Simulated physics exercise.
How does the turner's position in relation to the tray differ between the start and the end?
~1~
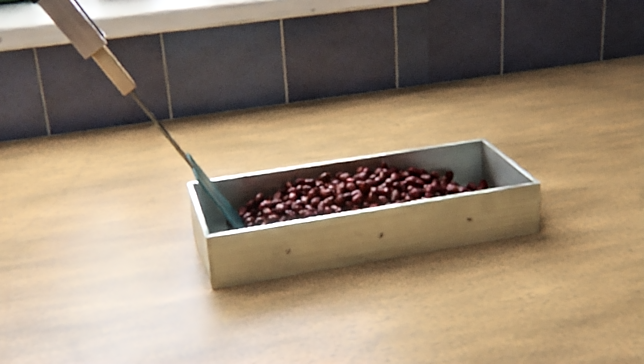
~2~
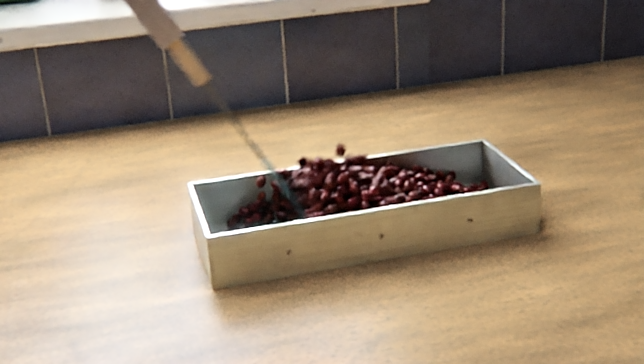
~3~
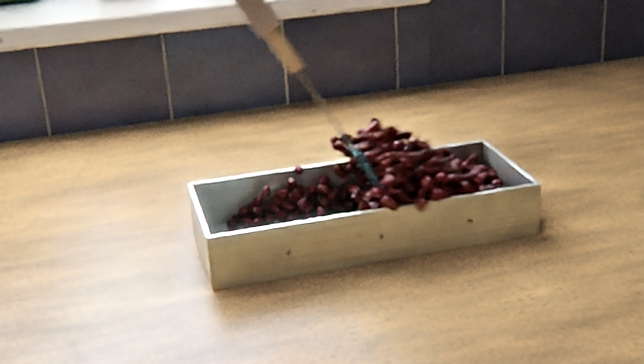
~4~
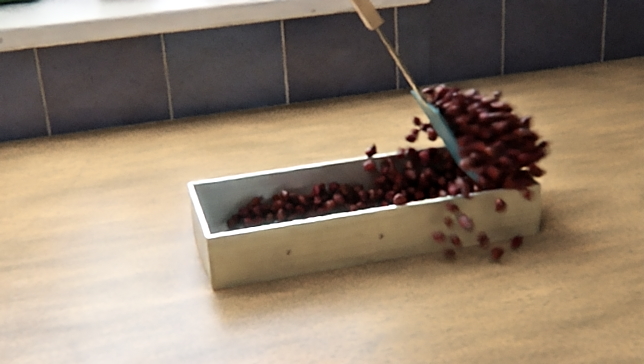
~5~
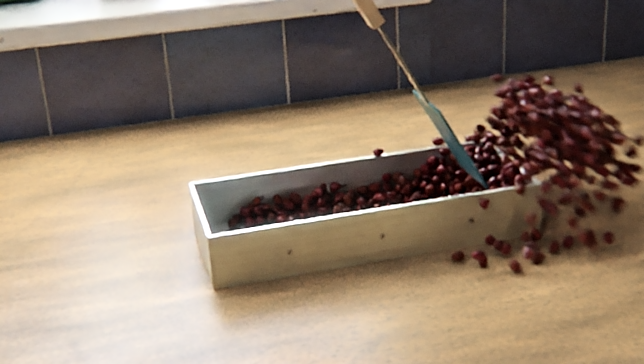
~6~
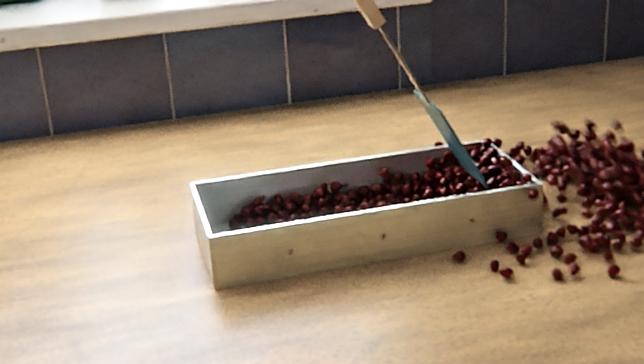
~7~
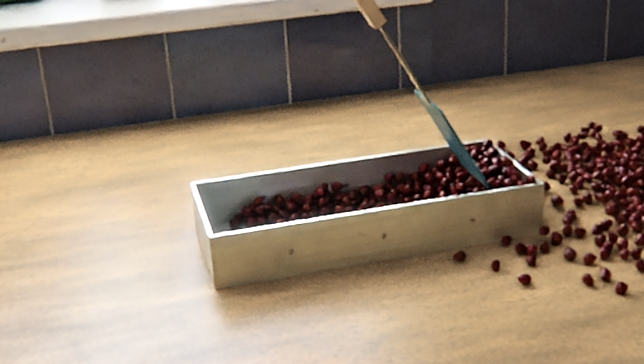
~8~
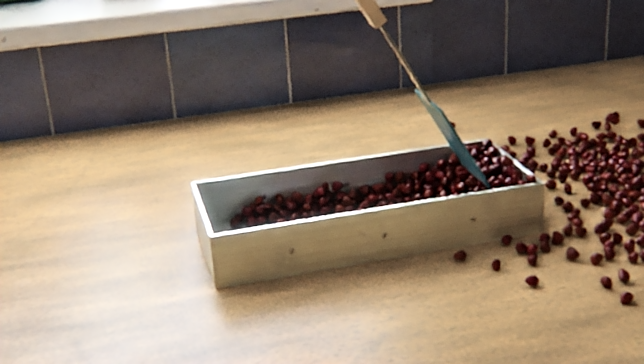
At the start the turner's blade is at the left end of the tray, and at the end it rests among the beans near the right end.
